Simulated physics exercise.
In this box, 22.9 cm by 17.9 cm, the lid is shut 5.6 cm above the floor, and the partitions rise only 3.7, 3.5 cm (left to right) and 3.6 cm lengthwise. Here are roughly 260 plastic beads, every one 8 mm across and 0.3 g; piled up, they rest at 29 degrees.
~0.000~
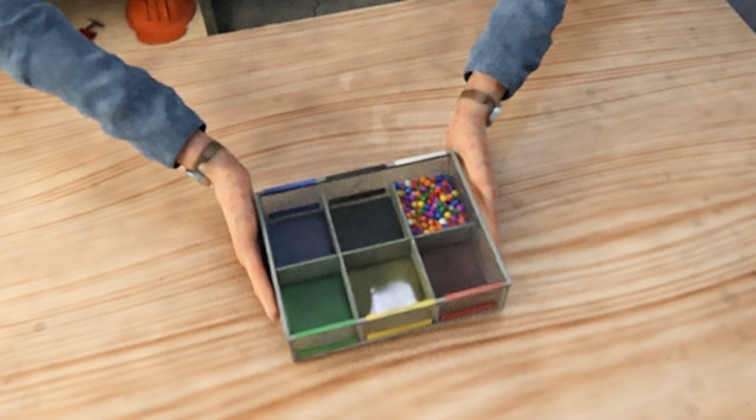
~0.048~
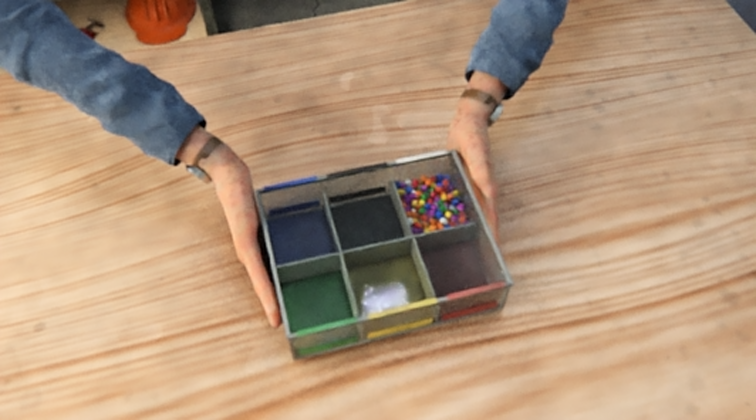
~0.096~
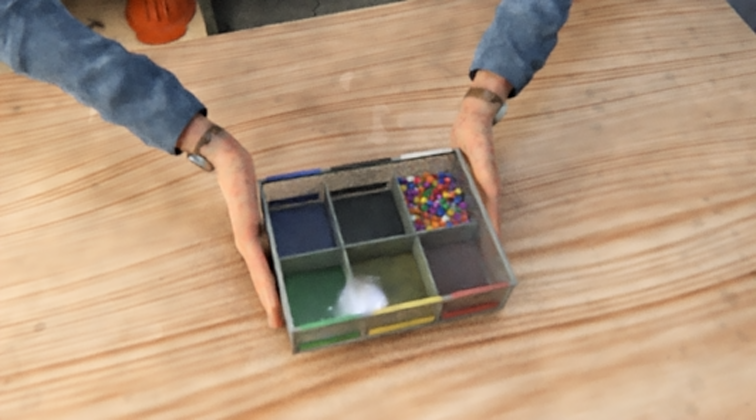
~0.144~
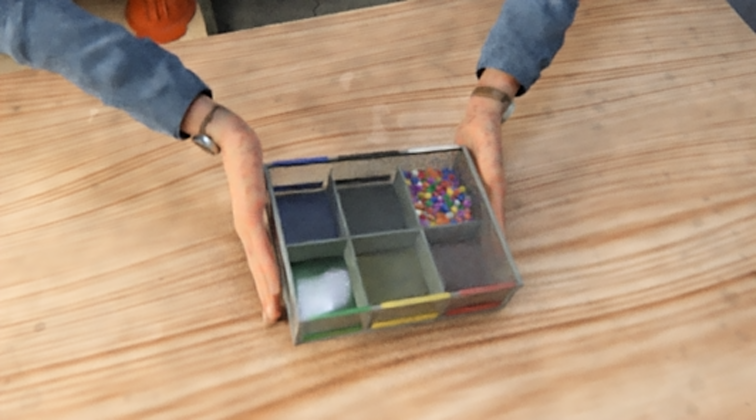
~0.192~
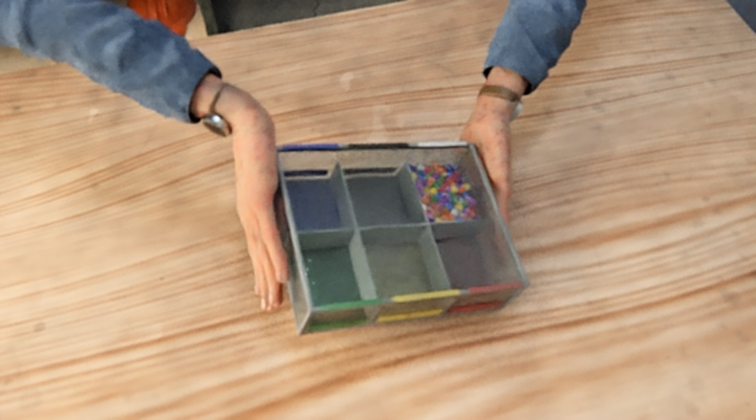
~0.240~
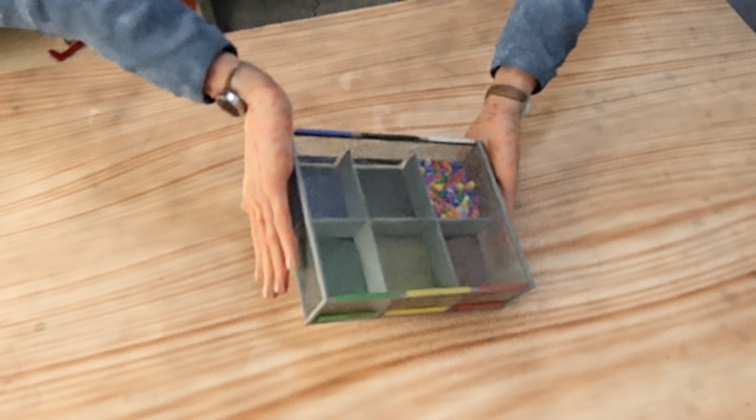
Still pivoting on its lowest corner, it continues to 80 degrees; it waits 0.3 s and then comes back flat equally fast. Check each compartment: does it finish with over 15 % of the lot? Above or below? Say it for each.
Red: Below, blue: Below, green: Below, yellow: Below, white: Above, black: Below.
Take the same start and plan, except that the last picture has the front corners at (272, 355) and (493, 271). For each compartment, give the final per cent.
By the end, red has 0%, blue has 0%, green has 40%, yellow has 20%, white has 30% and black has 10%.
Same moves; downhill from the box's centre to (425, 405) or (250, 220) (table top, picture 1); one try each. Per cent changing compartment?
Roughly 60 % for the first direction, roughly 45 % for the second.
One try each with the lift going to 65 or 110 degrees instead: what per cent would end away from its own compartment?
Roughly 5 percent, then roughly 10 percent.
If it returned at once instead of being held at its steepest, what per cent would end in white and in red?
In that case white keeps 95% and red keeps 5%.
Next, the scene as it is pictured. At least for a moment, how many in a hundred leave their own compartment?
I'd say near 5 percent of them.
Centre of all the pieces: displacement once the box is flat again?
It shifts by roughly 1.5 cm.
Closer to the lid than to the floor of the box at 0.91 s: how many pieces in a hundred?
Roughly 40 per cent.
After 0.91 s, tilt 80 degrees; red 5 %, white 95 %.
After 1.36 s, tilt 43 degrees; red 5 %, white 95 %.
After 1.89 s, tilt 0 degrees; red 5 %, white 95 %.
By 2.3 s all is still; red 5 %, blue 0 %, green 0 %, yellow 0 %, white 95 %, black 0 %.
